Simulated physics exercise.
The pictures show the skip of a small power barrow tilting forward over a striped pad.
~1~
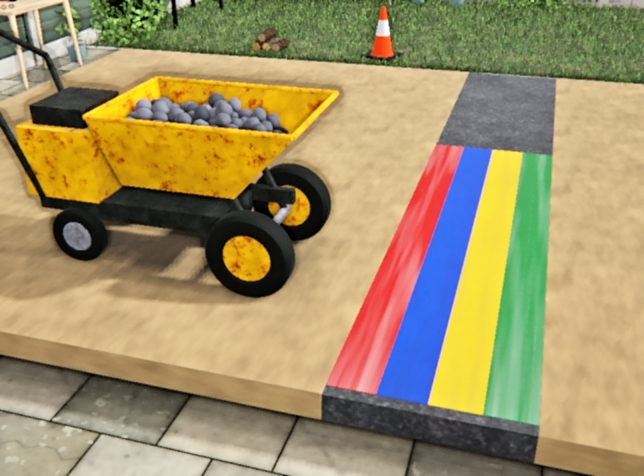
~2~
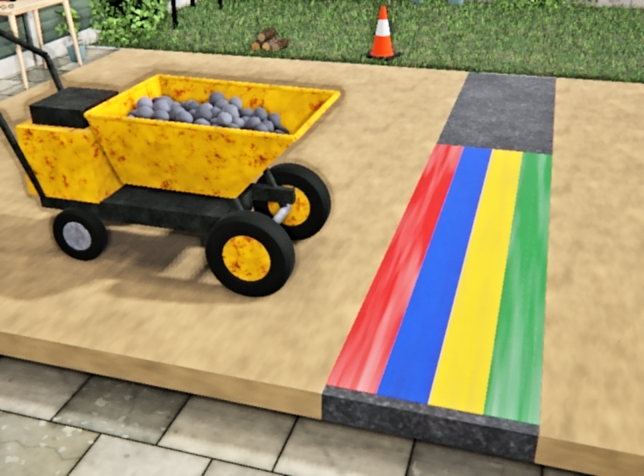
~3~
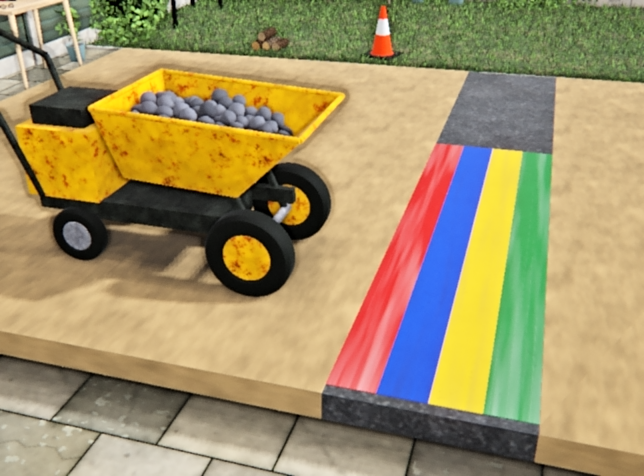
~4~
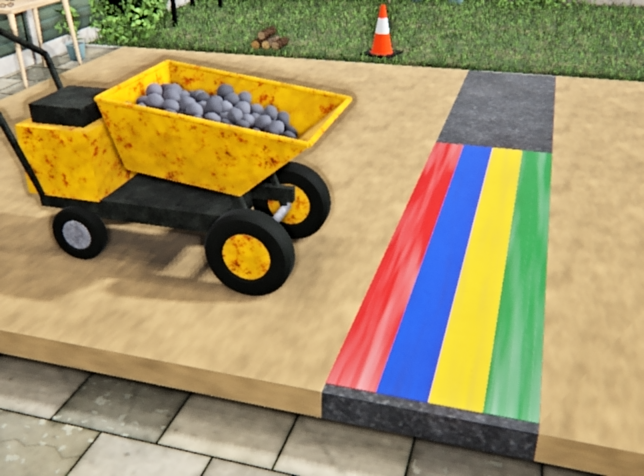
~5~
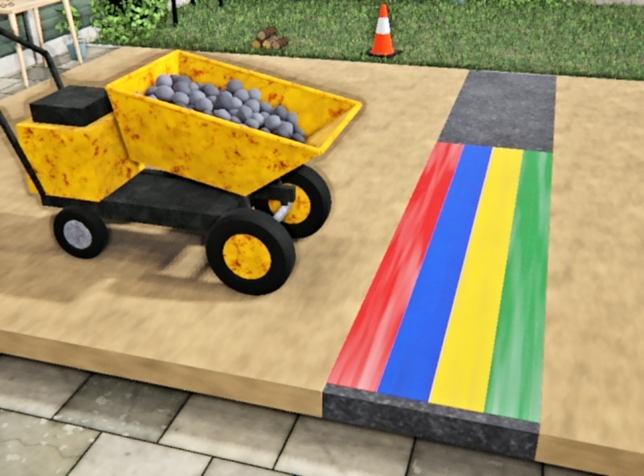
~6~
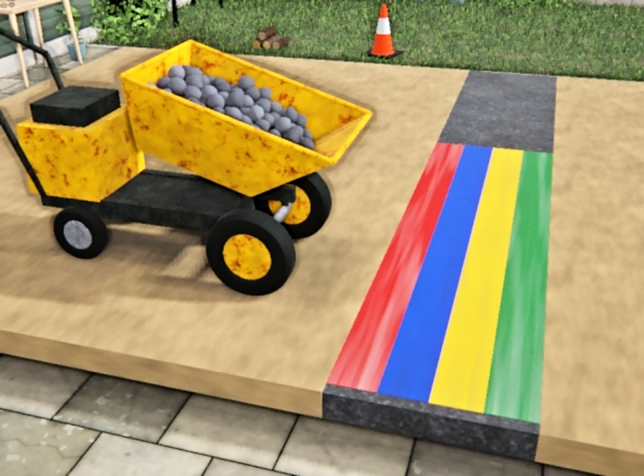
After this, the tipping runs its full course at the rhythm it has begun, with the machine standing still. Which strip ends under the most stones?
Most covered: The blue band.
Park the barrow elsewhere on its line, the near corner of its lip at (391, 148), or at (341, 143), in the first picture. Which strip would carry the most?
First the strip in green, then yellow.
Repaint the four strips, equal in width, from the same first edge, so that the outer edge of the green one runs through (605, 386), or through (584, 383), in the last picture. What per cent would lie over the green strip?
First some 10, then 10 per cent.
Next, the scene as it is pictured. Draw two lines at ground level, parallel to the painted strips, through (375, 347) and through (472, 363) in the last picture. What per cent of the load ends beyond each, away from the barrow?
First some 80, then 30 per cent.
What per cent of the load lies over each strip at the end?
About: Red strip 10, blue strip 30, yellow strip 20, green strip 10 per cent.
Soon after the last picture, skip tipped steeply; all in the skip.
A little later, skip tipped right over; about two thirds in the skip; a stray few over the red strip; about a quarter over the blue strip; a stray few over the yellow strip; a stray few falling.
Later still, skip tipped right over; about a quarter in the skip; a small part over the red strip; about a quarter over the blue strip; about a quarter over the yellow strip; a small part over the green strip; a small part off the paint.
At rest, skip tipped right over; about a quarter in the skip; a small part over the red strip; about a quarter over the blue strip; about a quarter over the yellow strip; a small part over the green strip; a small part off the paint.
